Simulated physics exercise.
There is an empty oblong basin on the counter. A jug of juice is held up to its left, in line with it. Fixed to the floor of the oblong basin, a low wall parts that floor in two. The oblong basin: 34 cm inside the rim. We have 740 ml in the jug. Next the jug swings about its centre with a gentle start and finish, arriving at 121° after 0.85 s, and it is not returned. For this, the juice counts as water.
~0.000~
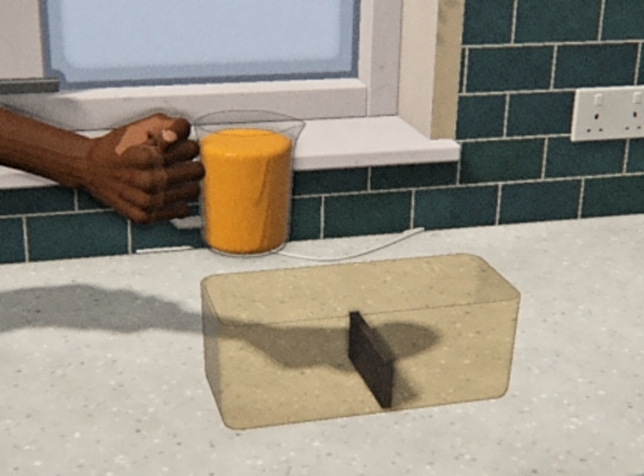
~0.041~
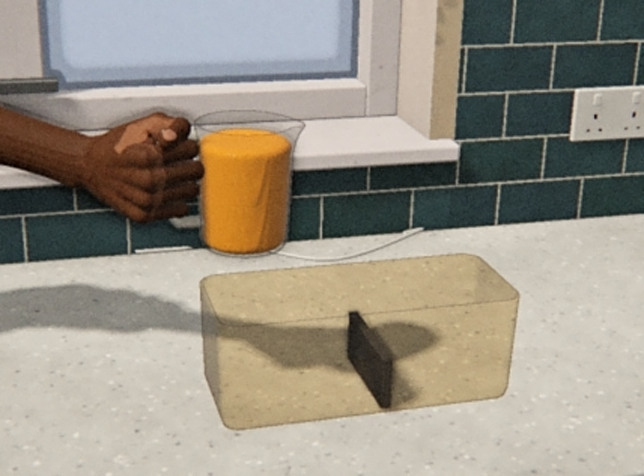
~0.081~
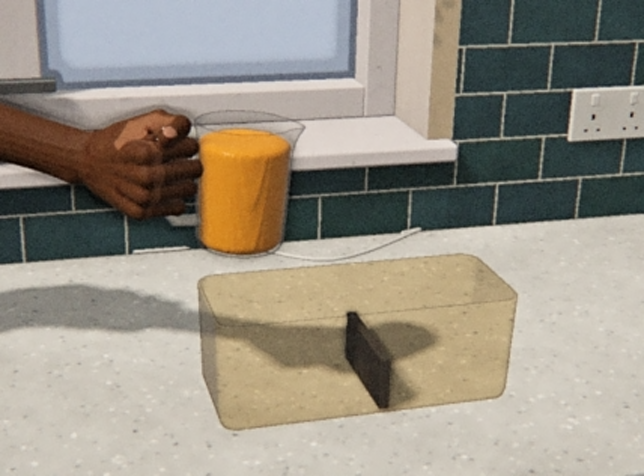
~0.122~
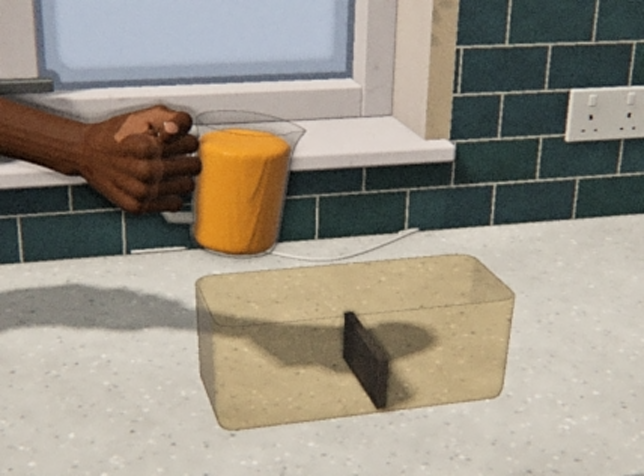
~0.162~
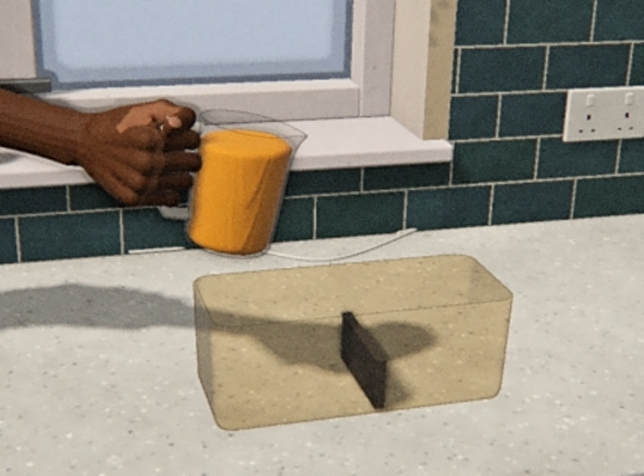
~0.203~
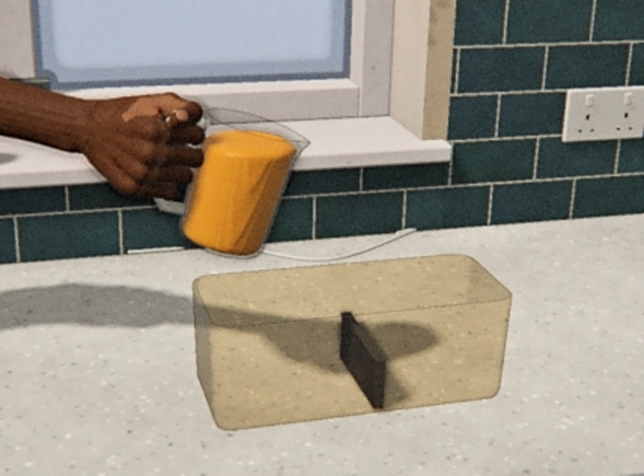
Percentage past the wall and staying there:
23 percent.
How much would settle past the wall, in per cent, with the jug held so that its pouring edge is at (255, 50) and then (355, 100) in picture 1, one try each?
First 5, then 90 per cent.
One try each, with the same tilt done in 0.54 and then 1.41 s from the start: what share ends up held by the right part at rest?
15 then 40 %.
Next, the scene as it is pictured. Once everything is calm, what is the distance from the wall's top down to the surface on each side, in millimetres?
Looks like roughly 38 mm on the left and roughly 52 mm on the right.
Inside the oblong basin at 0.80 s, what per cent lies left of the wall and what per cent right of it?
About 52 % left, 22 % right.
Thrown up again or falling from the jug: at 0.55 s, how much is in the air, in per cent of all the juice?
Near 20 per cent at that moment.
After 0.55 s the tilt is 87° and 72 per cent is still to pour, 2 is left of the wall and 6 right of it.
After 0.80 s the tilt is 120° and 12 per cent is still to pour, 52 is left of the wall and 22 right of it.
After 1.06 s the tilt is 121° and 0 per cent is still to pour, 72 is left of the wall and 22 right of it.
After 1.35 s the tilt is 121° and 0 per cent is still to pour, 73 is left of the wall and 23 right of it.
In the end 73 per cent lies left of the wall, 23 right of it and 4 outside.
